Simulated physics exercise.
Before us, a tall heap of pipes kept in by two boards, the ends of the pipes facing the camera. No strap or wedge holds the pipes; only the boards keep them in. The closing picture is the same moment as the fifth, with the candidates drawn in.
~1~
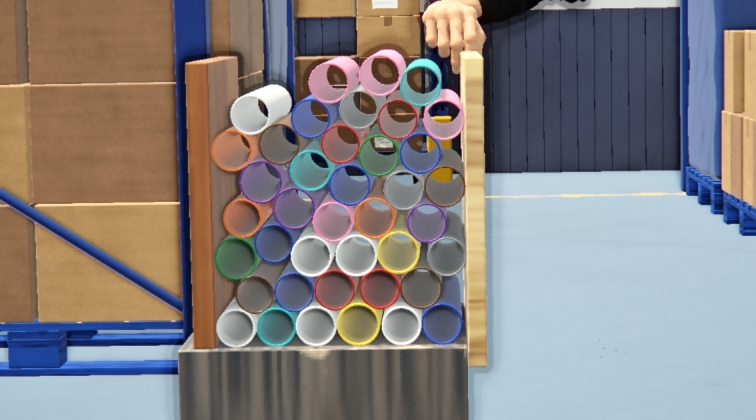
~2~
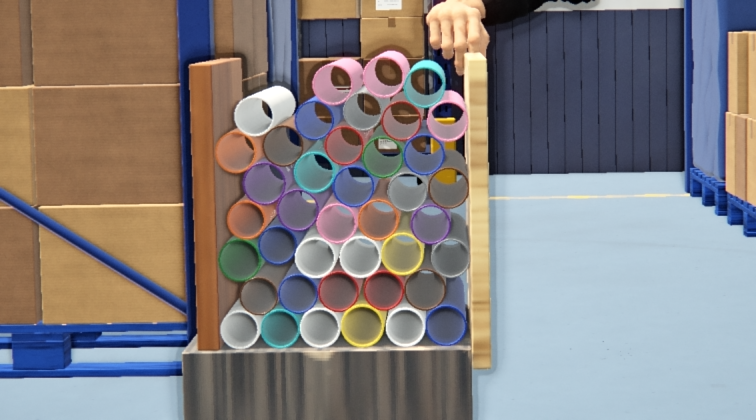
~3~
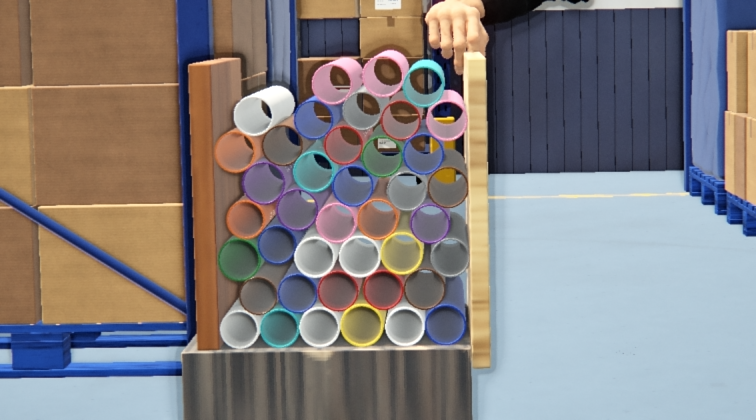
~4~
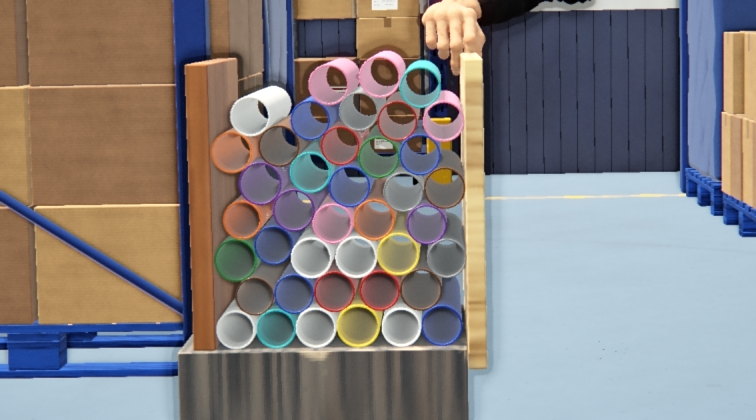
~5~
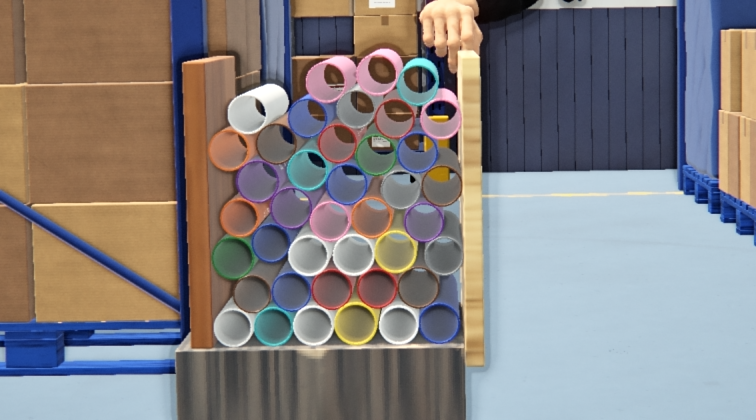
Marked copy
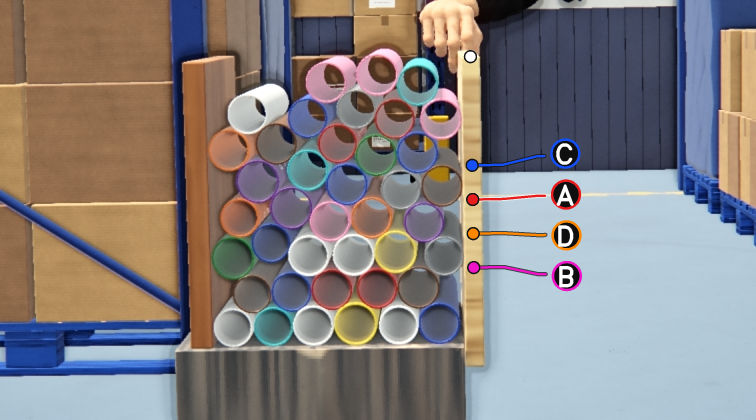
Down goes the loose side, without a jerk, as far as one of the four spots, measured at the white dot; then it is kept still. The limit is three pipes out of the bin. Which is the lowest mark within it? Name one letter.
Slide it to A.
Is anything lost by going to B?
Yes, at B.
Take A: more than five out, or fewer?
At A, fewer than five.
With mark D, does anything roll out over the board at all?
Yes, at D.
On the marked copy, A at (473, 199); B at (474, 268); C at (473, 165); D at (474, 233); the white dot at (471, 57).
Taking A. A third of the way, top of the board (462, 122).
Two thirds of the way, top of the board (463, 197).
When it is over, top of the board (463, 199), two out over the board.
As for the rest, B more than three out over the board; C none out over the board; D more than three out over the board.
